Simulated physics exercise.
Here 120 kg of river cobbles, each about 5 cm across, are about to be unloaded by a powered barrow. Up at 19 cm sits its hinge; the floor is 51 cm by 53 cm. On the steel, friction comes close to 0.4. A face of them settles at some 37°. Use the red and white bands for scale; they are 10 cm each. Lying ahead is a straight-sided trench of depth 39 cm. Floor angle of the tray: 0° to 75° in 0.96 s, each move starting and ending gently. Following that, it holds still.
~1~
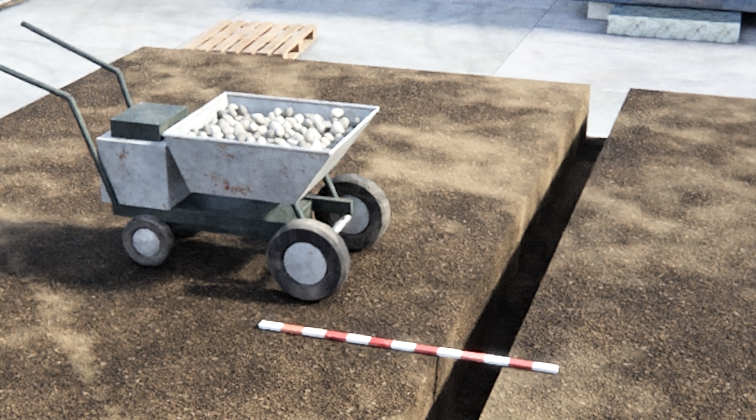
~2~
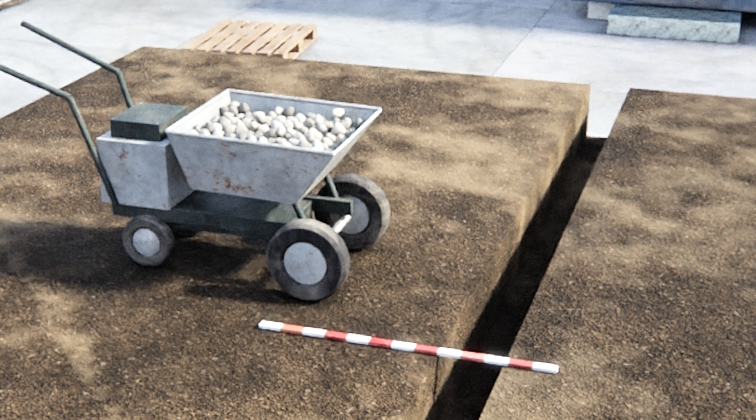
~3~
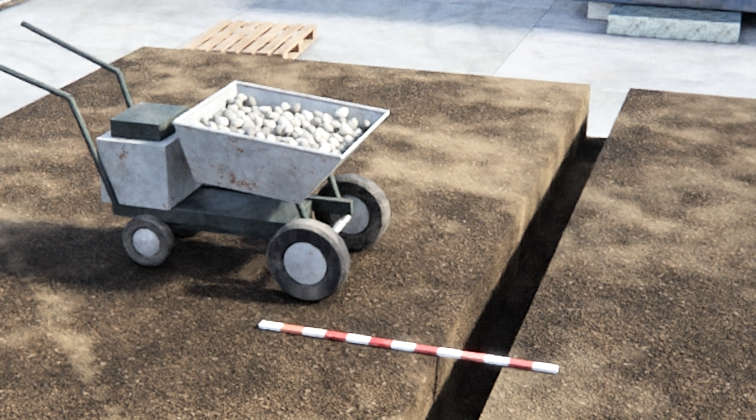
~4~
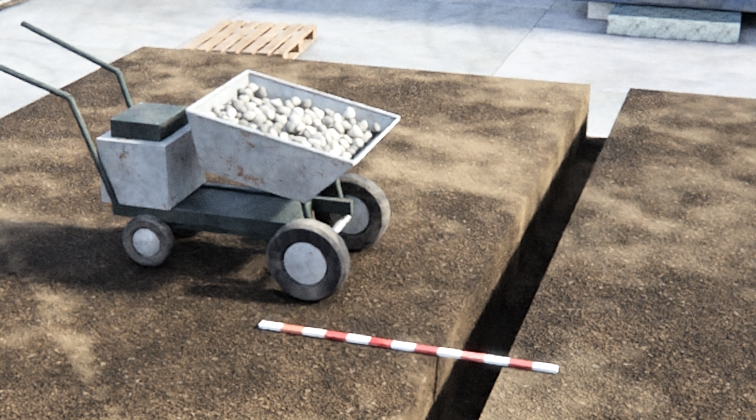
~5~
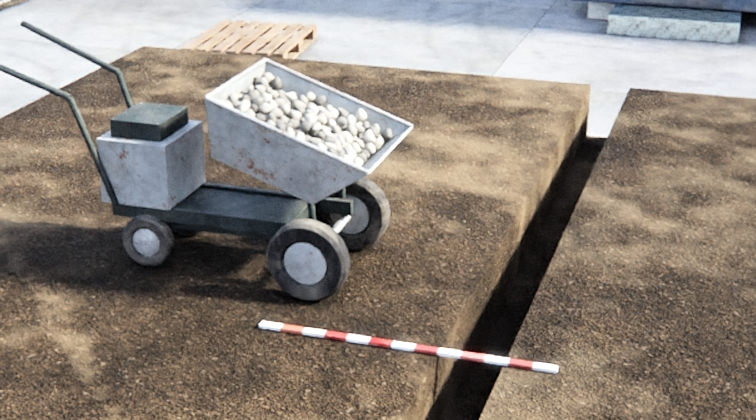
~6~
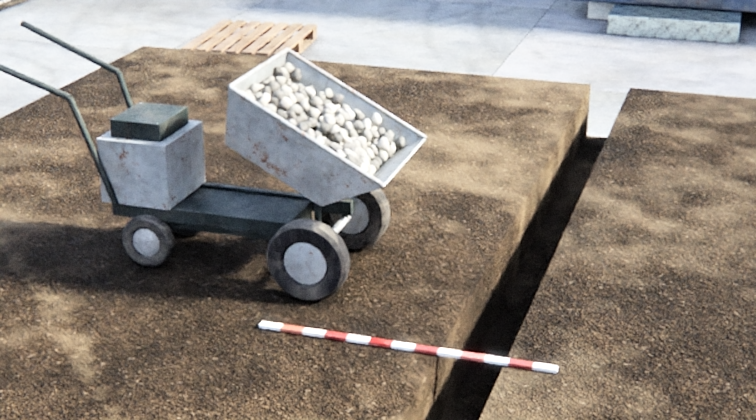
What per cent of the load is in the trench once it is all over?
94 %.
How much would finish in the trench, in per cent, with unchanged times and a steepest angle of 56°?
I'd expect around 35 in a hundred.
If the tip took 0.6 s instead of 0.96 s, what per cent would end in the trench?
In that case, around 80%.
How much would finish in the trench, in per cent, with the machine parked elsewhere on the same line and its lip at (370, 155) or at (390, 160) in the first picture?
Around 65 and then 40 percent.
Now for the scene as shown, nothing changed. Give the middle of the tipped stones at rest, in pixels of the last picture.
In the last view, about (502, 349).
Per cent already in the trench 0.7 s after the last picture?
Around 35 per cent of it.
Then, 0.3 s after the last picture the floor is at 63°, 100 % in the tray; the foremost stones are at (430, 228).
Then, 0.7 s after the last picture the floor is at 75°, 57 % in the tray, 9 % short of the trench, 34 % in the trench; the foremost stones are at (531, 297).
Then, 1.0 s after the last picture the floor is at 75°, 18 % in the tray, 8 % short of the trench, 72 % in the trench, 3 % past the trench; the foremost stones are at (628, 313).
Then, 3.0 s after the last picture the floor is at 75°, 0 % in the tray, 3 % short of the trench, 94 % in the trench, 3 % past the trench; the foremost stones are at (701, 330).
